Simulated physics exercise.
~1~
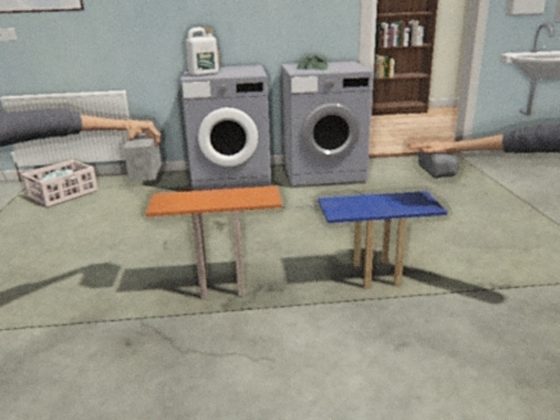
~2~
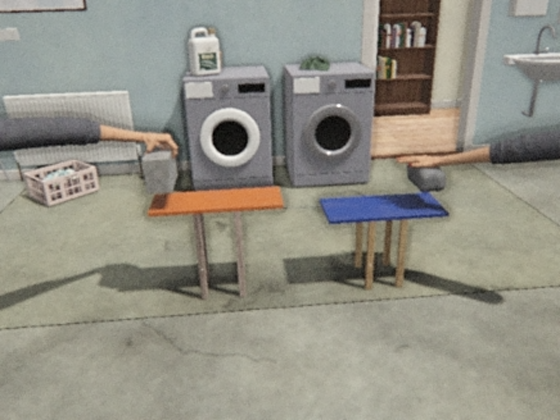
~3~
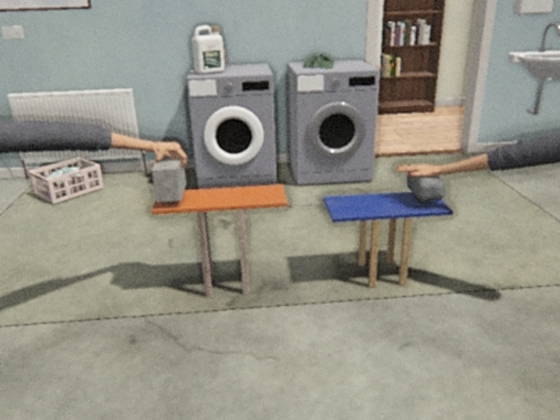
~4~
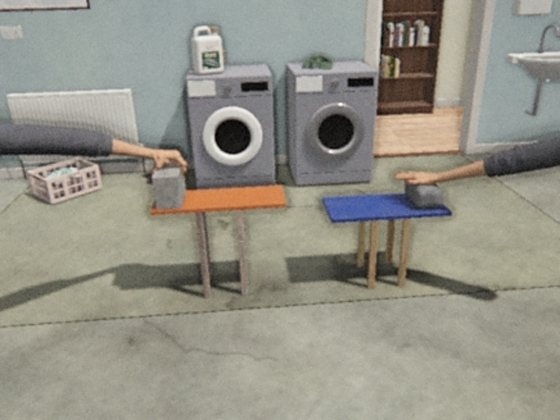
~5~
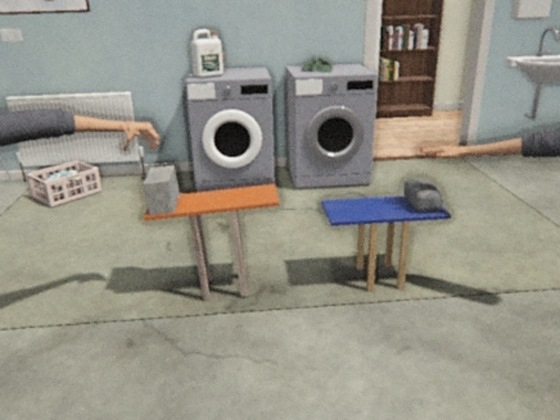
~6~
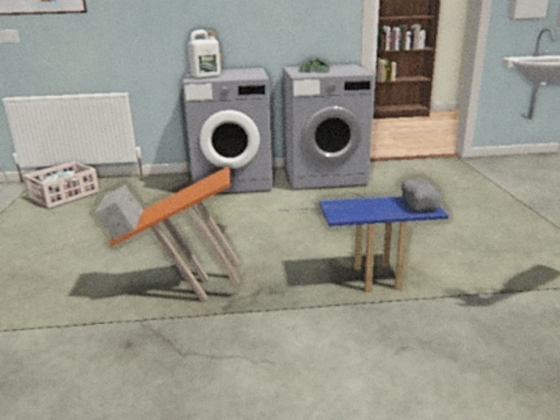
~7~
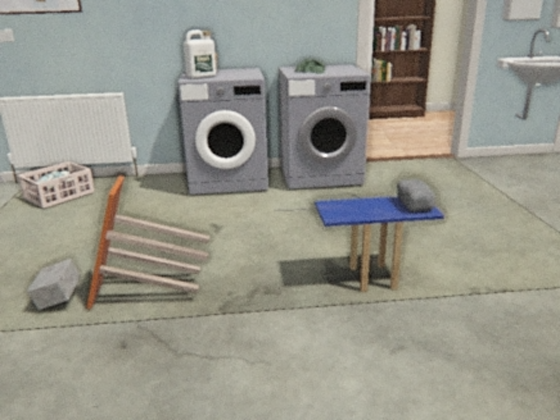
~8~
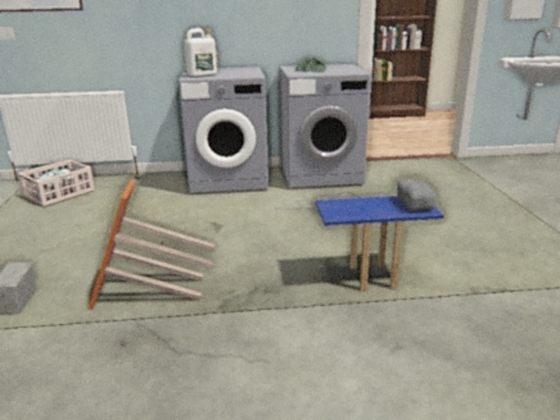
In a laundry room with two washing machines, two hands set a grey block on the left end of an orange table and a grey lump on a blue one, then let go; the orange table toppled left, dropping its block, while the blue stayed standing.
